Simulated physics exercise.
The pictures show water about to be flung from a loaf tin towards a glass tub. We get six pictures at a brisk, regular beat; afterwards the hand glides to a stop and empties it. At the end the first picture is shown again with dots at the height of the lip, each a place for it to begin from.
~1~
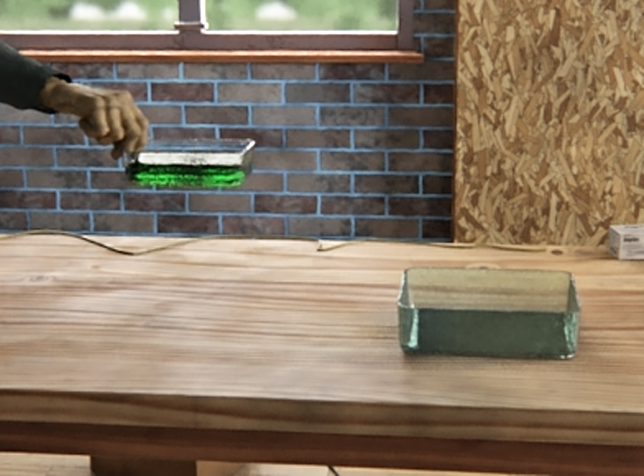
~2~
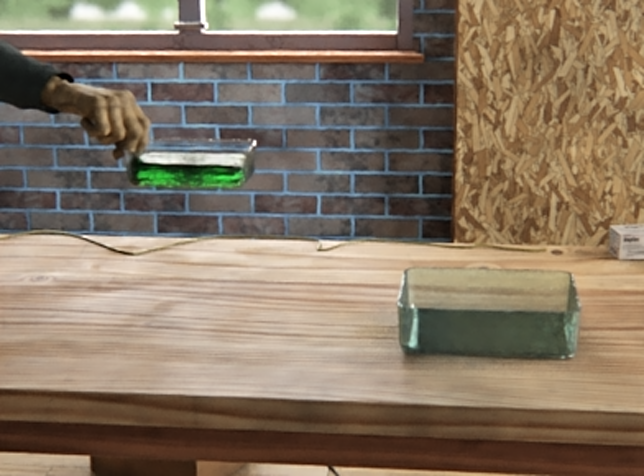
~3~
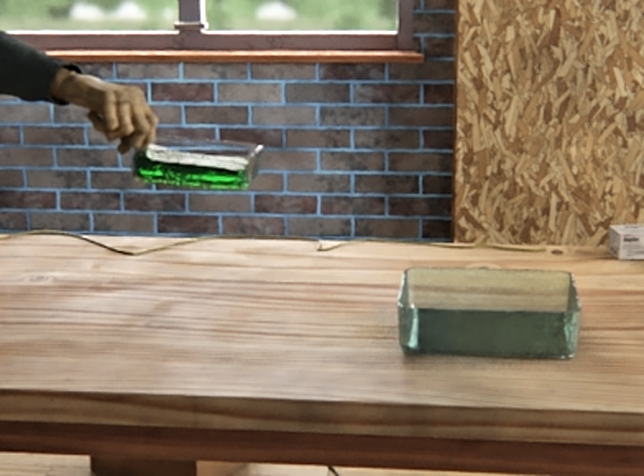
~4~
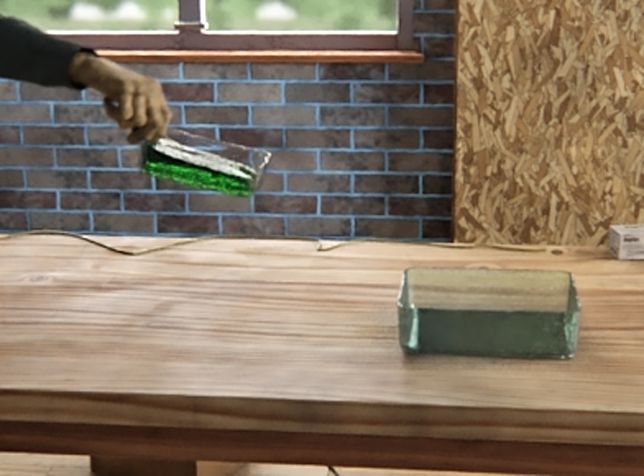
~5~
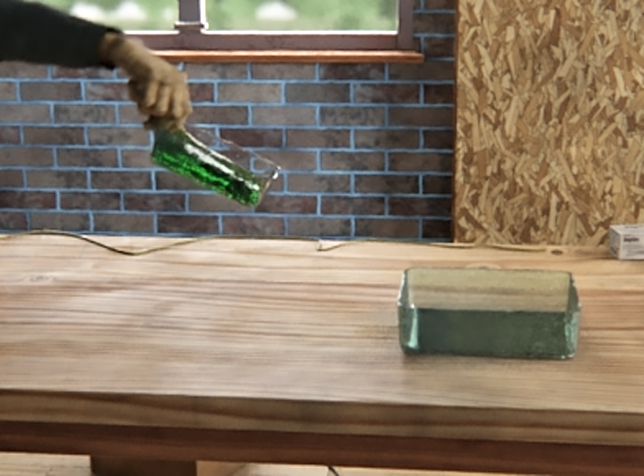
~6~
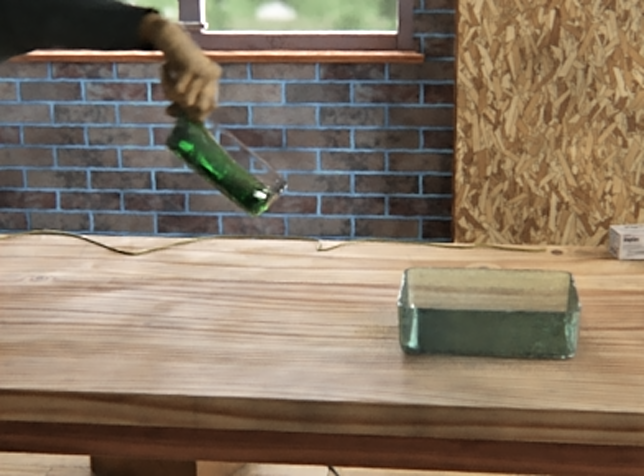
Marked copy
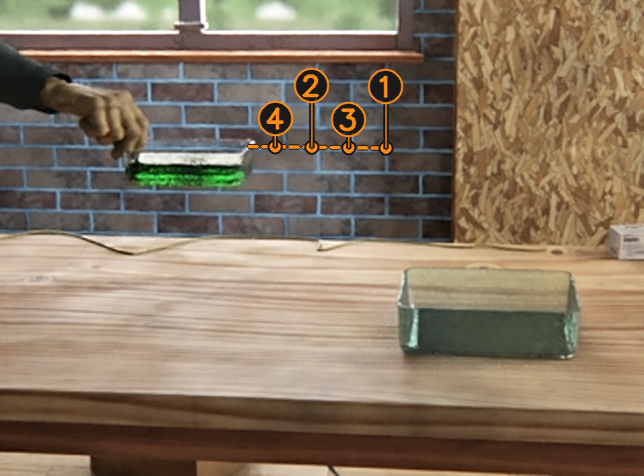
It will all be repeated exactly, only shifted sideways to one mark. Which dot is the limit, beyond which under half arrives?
2 is the one.
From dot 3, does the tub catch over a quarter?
Yes.
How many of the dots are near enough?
Three of them.
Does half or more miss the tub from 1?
No, that is safe.
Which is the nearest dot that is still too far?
The answer is 4.
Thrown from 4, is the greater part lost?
Yes, it does.
In orange, 1 at (385, 148); 2 at (311, 147); 3 at (348, 147); 4 at (275, 146).
With 1, about 74 % lands in the tub, 4 % falls short and 22 % goes beside or beyond.
With 2, about 62 % lands in the tub, 22 % falls short and 16 % goes beside or beyond.
With 3, about 74 % lands in the tub, 5 % falls short and 21 % goes beside or beyond.
With 4, about 30 % lands in the tub, 64 % falls short and 6 % goes beside or beyond.
